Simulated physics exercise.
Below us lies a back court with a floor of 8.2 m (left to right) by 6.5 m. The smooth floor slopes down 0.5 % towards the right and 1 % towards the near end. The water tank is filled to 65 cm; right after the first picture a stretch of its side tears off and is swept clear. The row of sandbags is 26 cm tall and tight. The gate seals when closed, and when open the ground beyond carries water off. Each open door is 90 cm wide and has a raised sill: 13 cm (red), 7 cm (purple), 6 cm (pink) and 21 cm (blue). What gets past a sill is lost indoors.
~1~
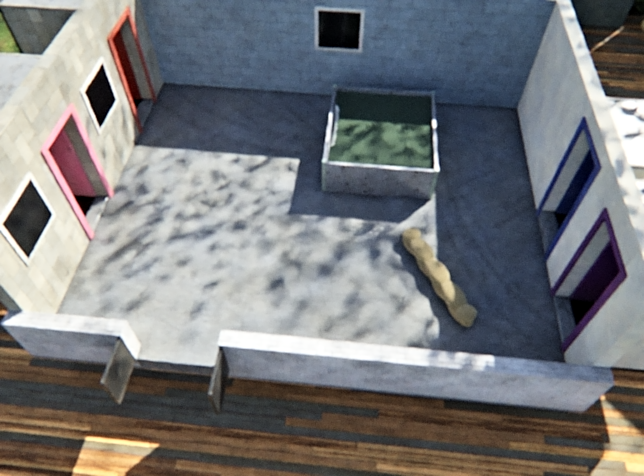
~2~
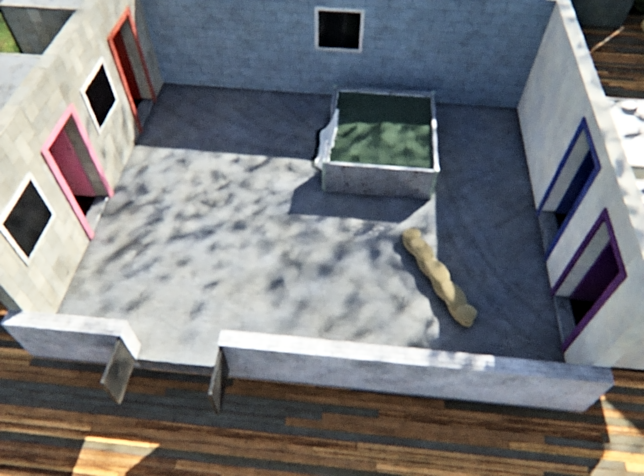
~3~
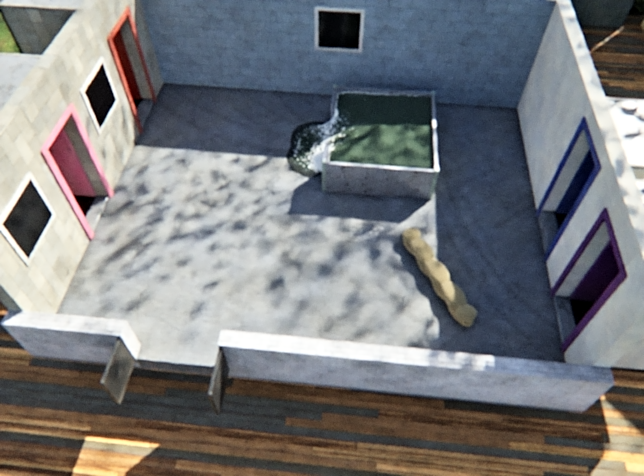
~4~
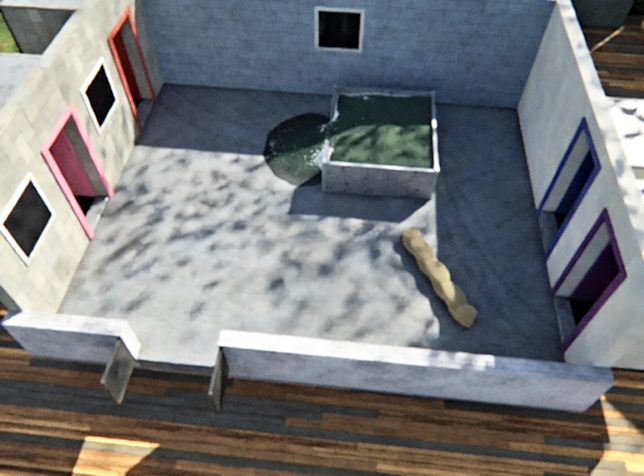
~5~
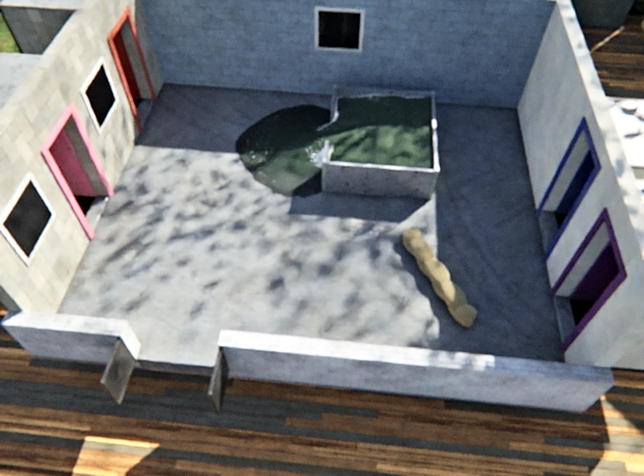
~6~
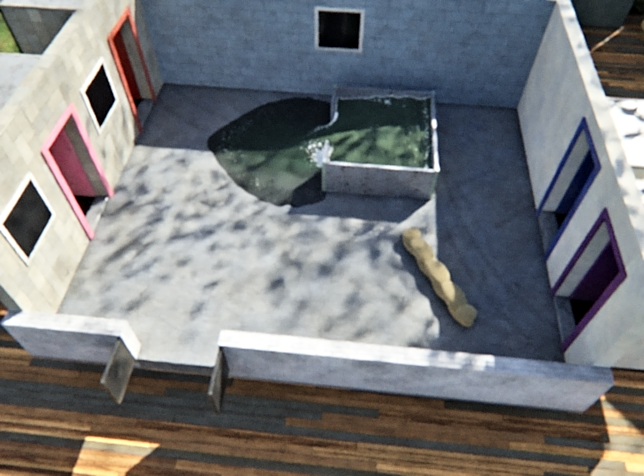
Dark green water bursts from the left side of the tank and spreads leftward across the courtyard floor.
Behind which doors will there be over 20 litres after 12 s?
Door by door: At the red door it exceeds the limit; at the purple door it keeps below the limit; at the pink door it goes over the limit; at the blue door it does not reach the limit.
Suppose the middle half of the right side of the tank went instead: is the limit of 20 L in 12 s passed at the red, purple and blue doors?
Against that limit: Red below, purple over, blue under.
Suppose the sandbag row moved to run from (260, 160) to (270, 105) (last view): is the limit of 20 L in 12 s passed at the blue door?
Against that limit: Blue below.
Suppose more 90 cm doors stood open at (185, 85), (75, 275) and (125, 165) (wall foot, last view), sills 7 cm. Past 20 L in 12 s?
In turn: Over, over, above.
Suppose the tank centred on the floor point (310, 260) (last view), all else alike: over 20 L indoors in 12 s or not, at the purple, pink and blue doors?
Then: Purple below, pink past it, blue not over.
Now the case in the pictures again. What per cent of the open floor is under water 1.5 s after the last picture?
Near 35 per cent is wet.
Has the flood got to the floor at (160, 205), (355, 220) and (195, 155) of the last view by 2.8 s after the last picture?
In that order: Wet, not reached, wet.
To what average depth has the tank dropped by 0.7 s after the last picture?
About 45 cm.
Then, 0.7 s after the last picture water covers 25 % of the floor and is deepest (37 cm) near (325, 151); red door 13 cm at the sill, 0 L in, purple door not reached, pink door not reached, blue door not reached.
Then, 1.5 s after the last picture water covers 35 % of the floor and is deepest (36 cm) near (167, 94); red door 23 cm at the sill, 20 L in, purple door not reached, pink door 15 cm at the sill, 3 L in, blue door not reached.
Then, 2.8 s after the last picture water covers 40 % of the floor and is deepest (27 cm) near (47, 334); red door 22 cm at the sill, 79 L in, purple door not reached, pink door 11 cm at the sill, 37 L in, blue door not reached.
Then, 6.3 s after the last picture water covers 60 % of the floor and is deepest (19 cm) near (47, 334); red door 11 cm at the sill, 102 L in, purple door not reached, pink door 7 cm at the sill, 62 L in, blue door not reached.
Then, 11.3 s after the last picture water covers 85 % of the floor and is deepest (14 cm) near (556, 386); red door 4 cm at the sill, 102 L in, purple door 8 cm at the sill, 1 L in, pink door 5 cm at the sill, 64 L in, blue door 3 cm at the sill, 0 L in.
